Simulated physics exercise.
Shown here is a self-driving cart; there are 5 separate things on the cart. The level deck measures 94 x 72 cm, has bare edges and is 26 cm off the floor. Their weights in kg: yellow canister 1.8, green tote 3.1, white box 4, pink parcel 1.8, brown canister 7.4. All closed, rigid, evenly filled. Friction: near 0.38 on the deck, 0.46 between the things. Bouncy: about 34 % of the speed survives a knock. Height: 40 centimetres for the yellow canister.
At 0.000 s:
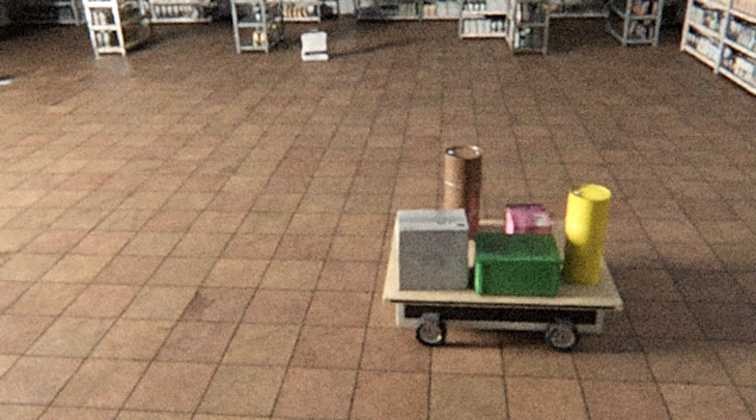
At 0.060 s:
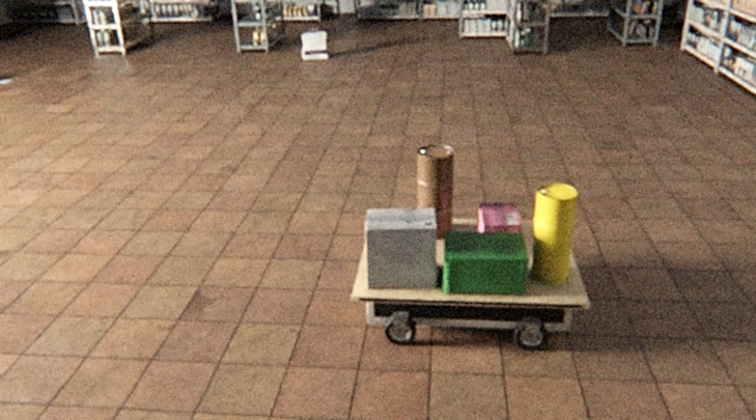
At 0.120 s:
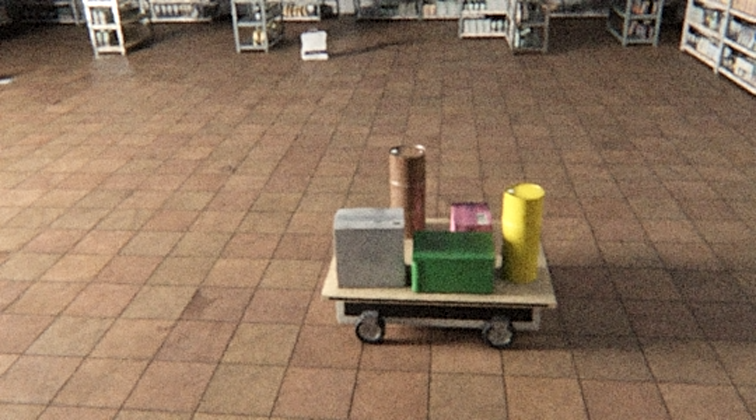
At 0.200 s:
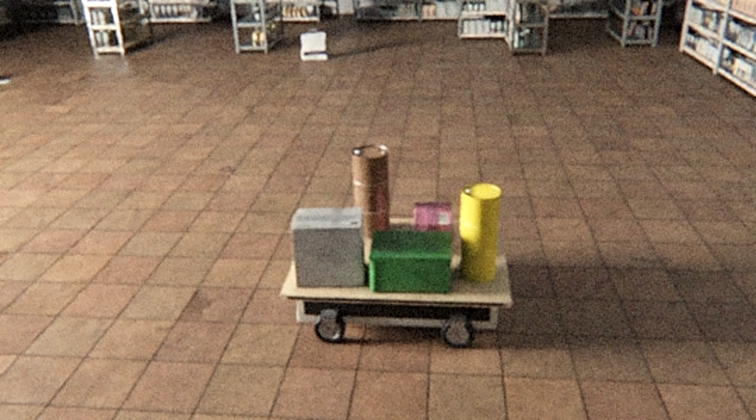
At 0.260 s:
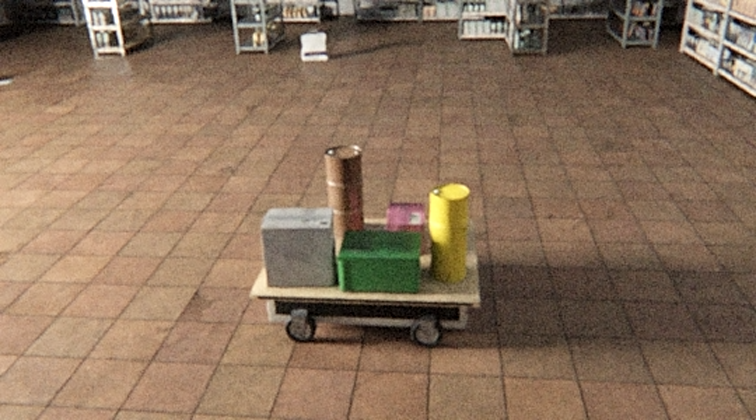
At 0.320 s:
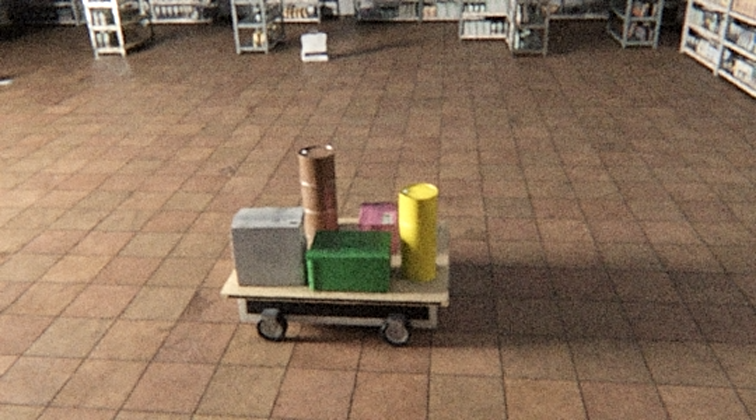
A low cart stands right of centre on a brown tiled floor, seen from a raised, still viewpoint facing shelves along the far side. On its bare-edged deck are a pale box at left, a green tote in front, a yellow canister at right, and a brown canister and pink parcel behind. The cart rolls steadily leftward across the tiles to left of centre, its load keeping its arrangement.
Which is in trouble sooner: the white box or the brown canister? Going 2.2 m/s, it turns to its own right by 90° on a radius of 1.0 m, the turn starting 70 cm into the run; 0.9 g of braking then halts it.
The first of the two.
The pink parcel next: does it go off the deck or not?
Pink parcel: Stays in bounds.
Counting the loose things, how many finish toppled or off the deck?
So, 4 in all.
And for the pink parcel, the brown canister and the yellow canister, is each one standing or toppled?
Well, the pink parcel holds steady, the brown canister tumbles down, and the yellow canister tumbles down.
After 0.62 s, cart has run 136 cm, turned 30°; white box now off the deck; brown canister slid 20 cm near (212, 178); green tote slid 13 cm.
After 0.92 s, cart has run 202 cm, turned 67°; yellow canister and green tote now off the deck; brown canister leaning 41° near (160, 146); pink parcel slid 16 cm.
After 1.12 s, cart has run 246 cm, turned 89°; brown canister now off the deck; pink parcel slid 28 cm.
After 1.52 s, cart has run 284 cm, turned 90°, stopped; pink parcel slid 41 cm.
By the end (2.1 s), off the deck, yellow canister, green tote, white box and brown canister; not toppled but over 10 cm from the start, pink parcel. White box went at 0.56 s; brown canister went at 0.92 s.
